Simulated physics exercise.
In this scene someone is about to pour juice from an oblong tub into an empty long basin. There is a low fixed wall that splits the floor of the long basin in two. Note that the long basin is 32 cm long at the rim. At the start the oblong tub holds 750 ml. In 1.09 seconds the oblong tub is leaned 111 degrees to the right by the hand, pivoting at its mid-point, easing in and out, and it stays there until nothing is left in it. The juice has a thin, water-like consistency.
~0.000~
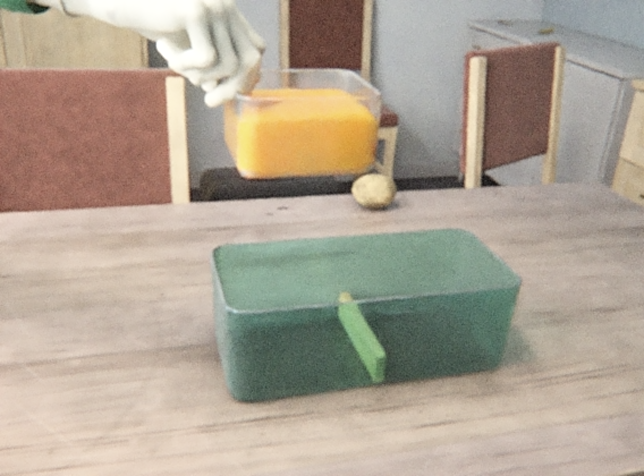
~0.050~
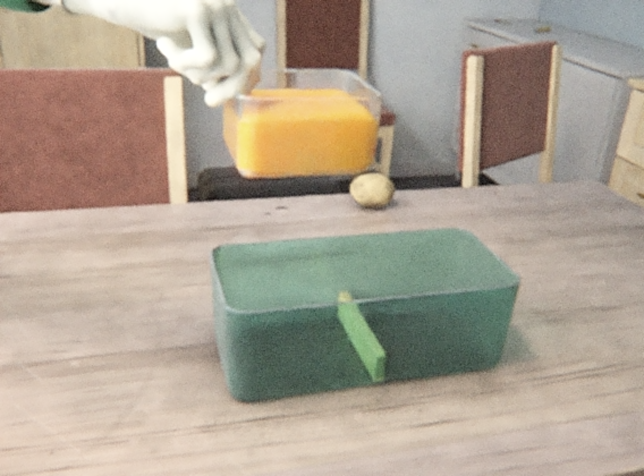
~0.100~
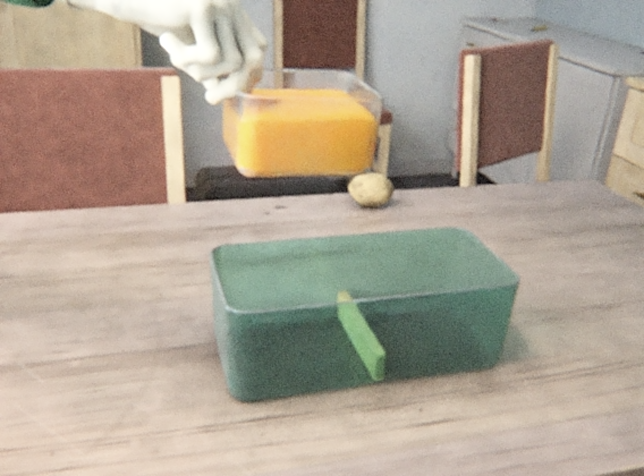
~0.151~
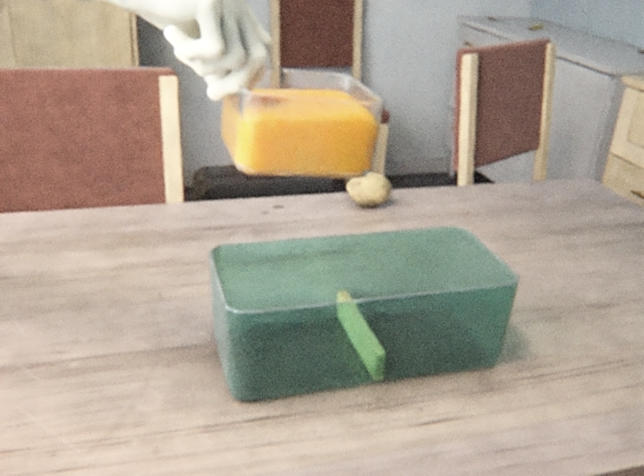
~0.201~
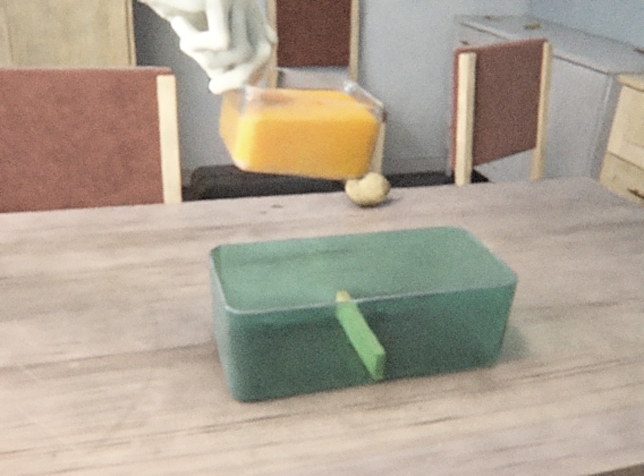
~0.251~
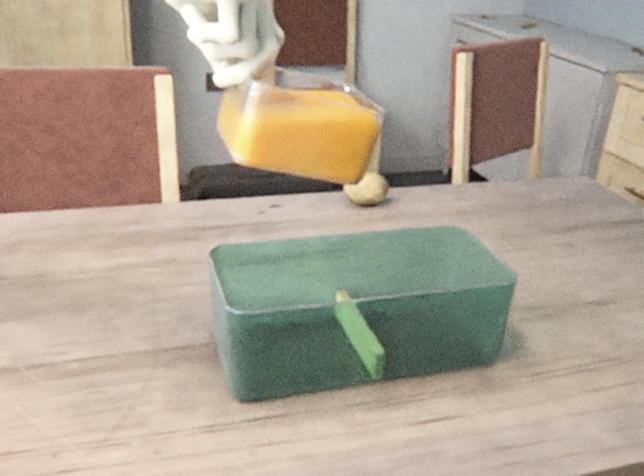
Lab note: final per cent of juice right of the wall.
Approx. 75 %.
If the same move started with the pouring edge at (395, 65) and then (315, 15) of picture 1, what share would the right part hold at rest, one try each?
Respectively 85 and 60 %.
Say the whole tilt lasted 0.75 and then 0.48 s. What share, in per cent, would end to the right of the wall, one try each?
Roughly 70 per cent the first time and 65 per cent the second.
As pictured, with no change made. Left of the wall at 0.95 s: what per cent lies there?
10 %.
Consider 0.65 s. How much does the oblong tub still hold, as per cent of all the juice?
50 %.
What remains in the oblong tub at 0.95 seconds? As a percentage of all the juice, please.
8 per cent or so.
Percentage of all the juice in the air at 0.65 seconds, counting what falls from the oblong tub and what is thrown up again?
38 per cent.
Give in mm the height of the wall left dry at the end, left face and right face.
Measured: Left around 26 mm, right around 8 mm.
After 0.65 s the tilt is 72° and 49 per cent is still to pour, 0 is left of the wall and 12 right of it.
After 0.95 s the tilt is 106° and 8 per cent is still to pour, 10 is left of the wall and 70 right of it.
After 1.25 s the tilt is 111° and 0 per cent is still to pour, 21 is left of the wall and 76 right of it.
After 1.59 s the tilt is 111° and 0 per cent is still to pour, 23 is left of the wall and 75 right of it.
In the end 23 per cent lies left of the wall, 75 right of it and 2 outside.
